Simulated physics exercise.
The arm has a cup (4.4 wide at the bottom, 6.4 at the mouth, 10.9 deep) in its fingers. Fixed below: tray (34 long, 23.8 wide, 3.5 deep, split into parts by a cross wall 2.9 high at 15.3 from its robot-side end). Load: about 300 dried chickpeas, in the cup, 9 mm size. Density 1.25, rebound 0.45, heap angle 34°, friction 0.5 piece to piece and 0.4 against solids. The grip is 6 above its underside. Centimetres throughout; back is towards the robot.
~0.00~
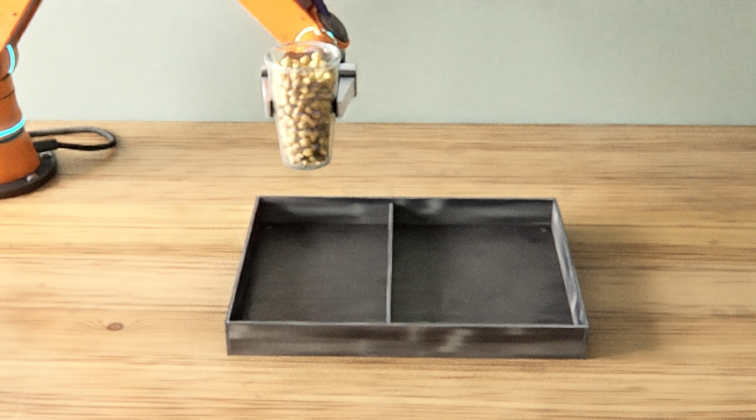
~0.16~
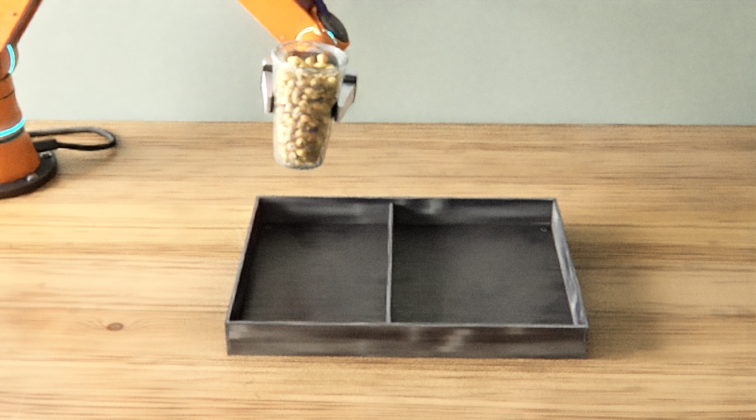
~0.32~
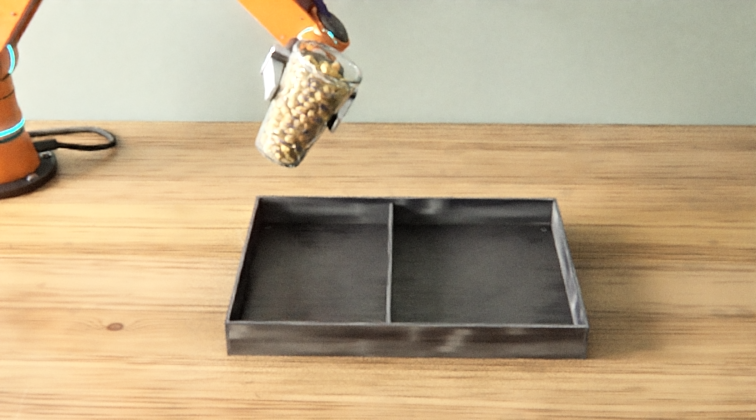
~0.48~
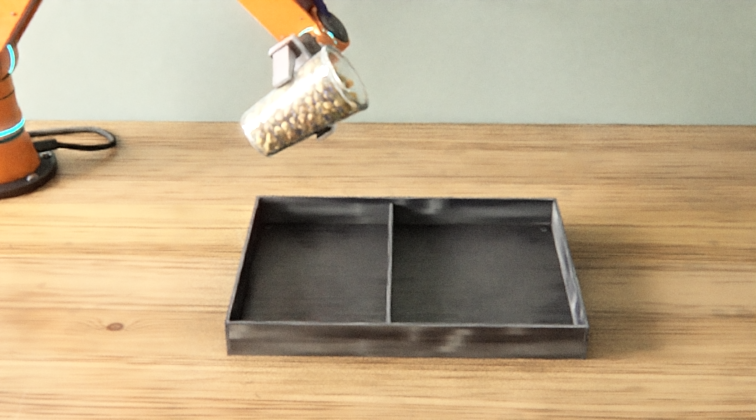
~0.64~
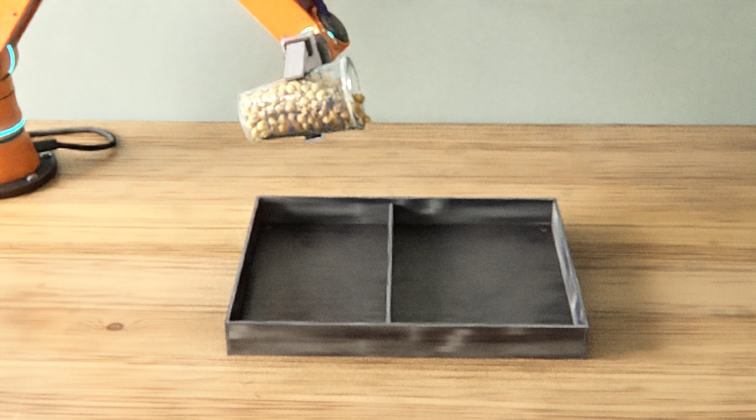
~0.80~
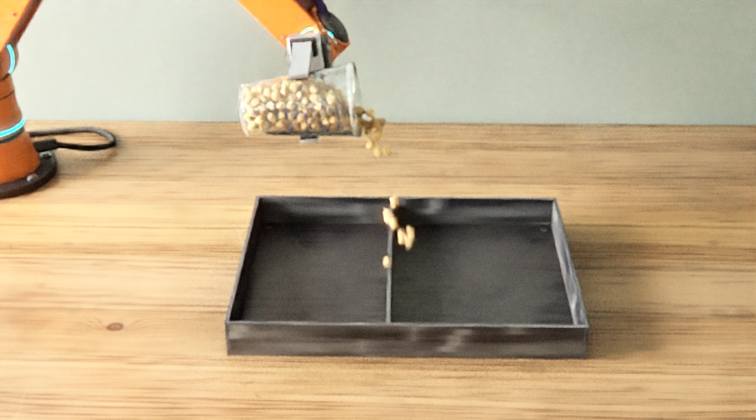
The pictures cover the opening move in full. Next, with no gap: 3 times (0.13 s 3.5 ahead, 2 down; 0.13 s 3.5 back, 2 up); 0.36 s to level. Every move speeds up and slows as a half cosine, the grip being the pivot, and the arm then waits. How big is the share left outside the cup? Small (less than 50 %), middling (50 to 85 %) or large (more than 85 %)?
Outside the cup the share is middling, 50 to 85 %.
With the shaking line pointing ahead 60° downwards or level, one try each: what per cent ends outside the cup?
Some 35 and 80 per cent.
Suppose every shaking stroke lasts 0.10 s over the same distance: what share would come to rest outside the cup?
In that case some 65 per cent.
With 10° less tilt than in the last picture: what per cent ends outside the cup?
About 35 per cent.
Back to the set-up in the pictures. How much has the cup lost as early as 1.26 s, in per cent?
Near 35 per cent so far.
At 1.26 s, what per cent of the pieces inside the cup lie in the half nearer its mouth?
About 65 per cent.
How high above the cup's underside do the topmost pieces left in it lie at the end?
Some 6.0 cm.
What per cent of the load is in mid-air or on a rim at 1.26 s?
About 4 per cent.
After 1.26 s, tilted 84° forward, highest piece 21 above the table; 189 in the cup, 82 in the far-side part, 14 in the robot-side part, 13 in flight or on a rim.
After 1.71 s, tilted 59° forward, highest piece 22 above the table; 146 in the far-side part, 117 in the cup, 31 in the robot-side part, 4 in flight or on a rim.
After 2.14 s, level, highest piece 21 above the table; 151 in the far-side part, 115 in the cup, 32 in the robot-side part.
After 3.19 s, level, highest piece 21 above the table; 151 in the far-side part, 115 in the cup, 32 in the robot-side part.
At rest, 151 in the far-side part, 115 in the cup, 32 in the robot-side part. That is 61 % outside the cup.
